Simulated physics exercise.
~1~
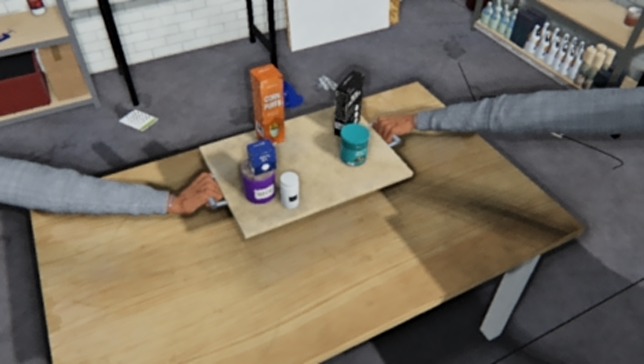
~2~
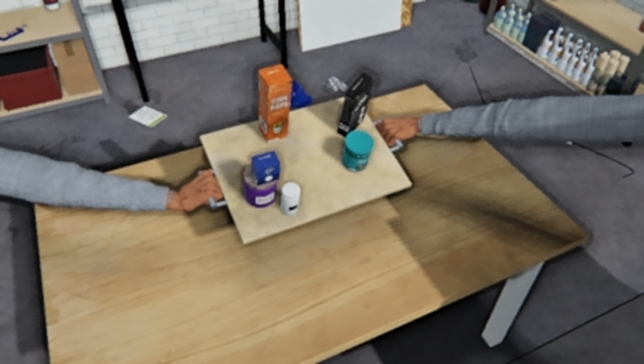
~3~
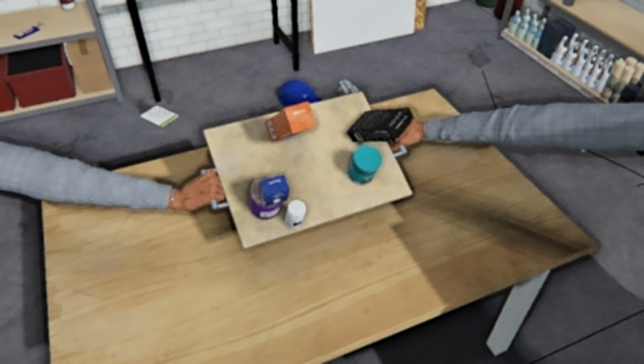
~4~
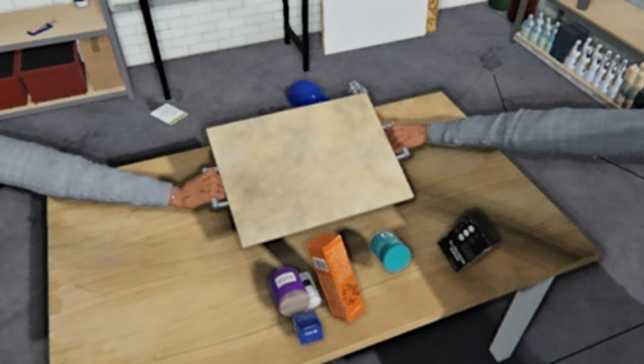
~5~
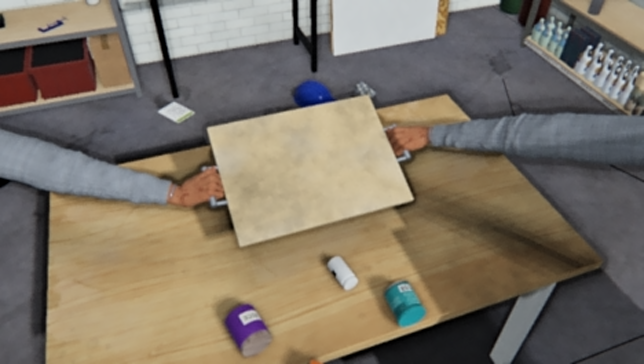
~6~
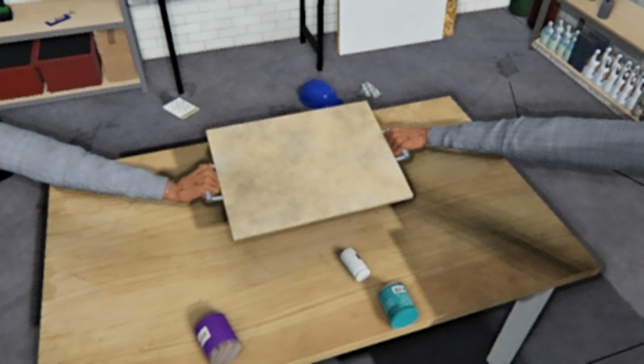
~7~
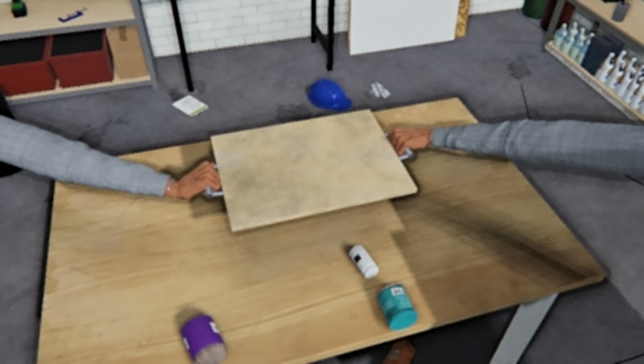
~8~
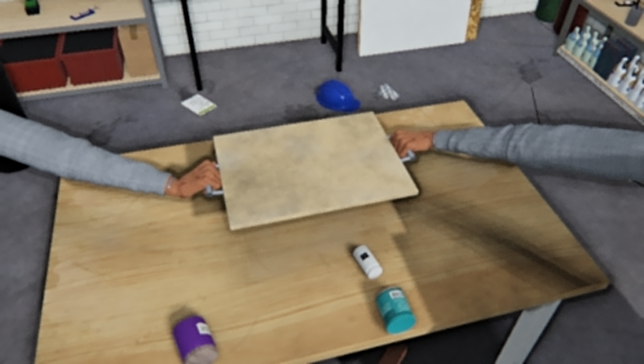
Rimless tray held in two hands tipping toward the viewer, spilling all six containers onto a wooden table, then levelling out empty.
